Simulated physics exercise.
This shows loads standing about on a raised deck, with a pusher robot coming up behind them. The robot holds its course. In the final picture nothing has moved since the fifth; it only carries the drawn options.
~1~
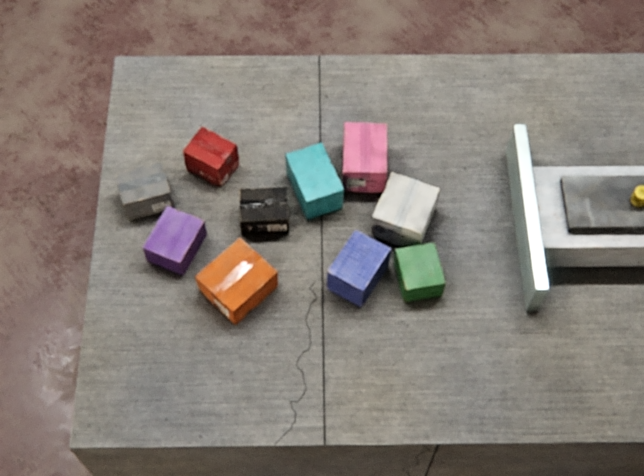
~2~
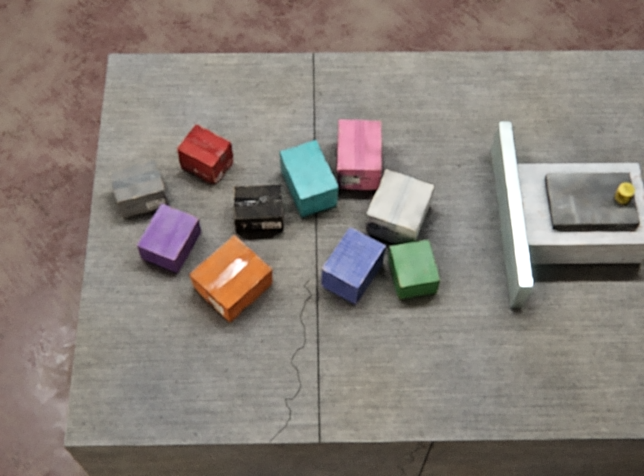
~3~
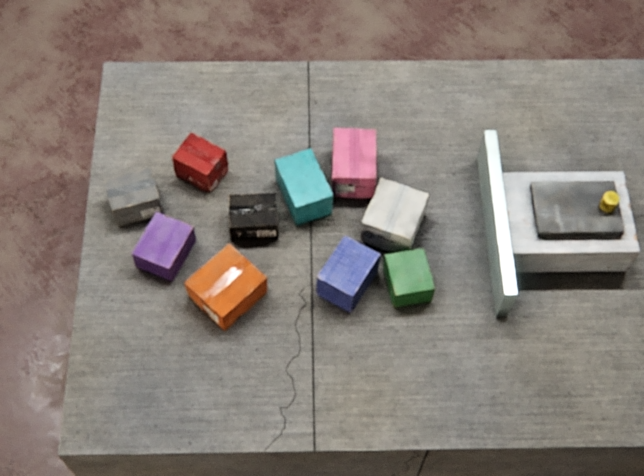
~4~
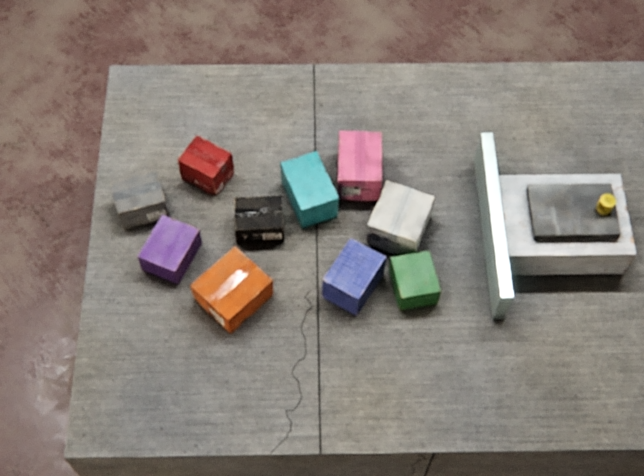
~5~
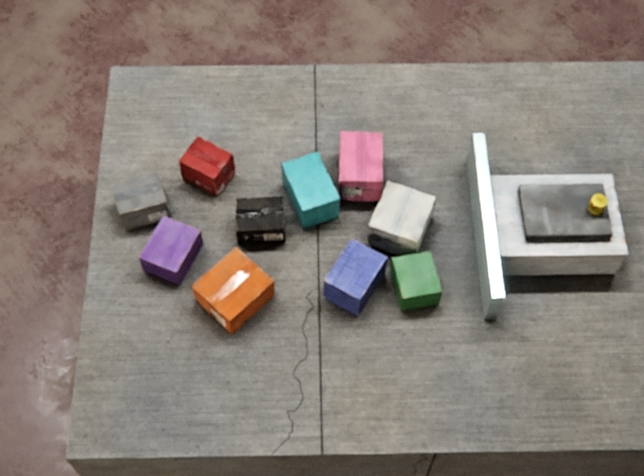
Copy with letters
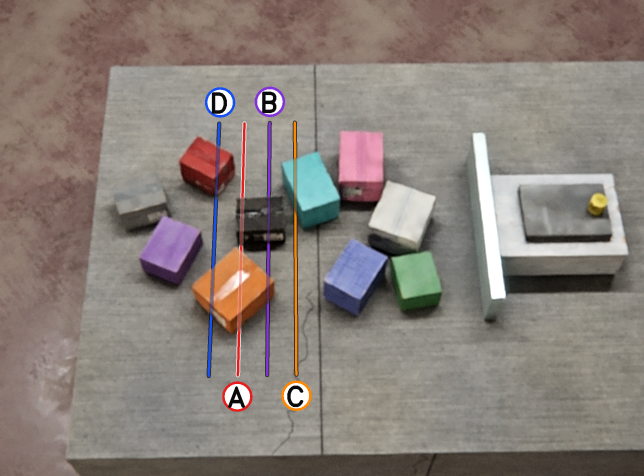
On a raised grey deck, a pusher robot moves slowly left toward scattered coloured boxes.
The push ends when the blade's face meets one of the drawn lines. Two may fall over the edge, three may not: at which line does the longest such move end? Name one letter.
D is the last line within the limit.
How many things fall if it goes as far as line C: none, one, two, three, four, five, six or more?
In all, none.
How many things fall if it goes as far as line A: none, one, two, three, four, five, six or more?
The count is none.
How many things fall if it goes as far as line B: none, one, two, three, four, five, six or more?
By then, none.
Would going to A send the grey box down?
No.
On the marked copy, A at (241, 240); B at (269, 240); C at (296, 239); D at (214, 240).
Taking D. A third of the way, robot (459, 212); pink parcel (353, 167); blue crate (324, 285).
Two thirds of the way, robot (361, 213); purple crate (139, 258); orange parcel (162, 295).
When it is over, robot (286, 214); purple crate (93, 250); orange parcel (89, 306); none fallen.
As for the rest, A is within the limit but short; B is within the limit but short; C is within the limit but short.
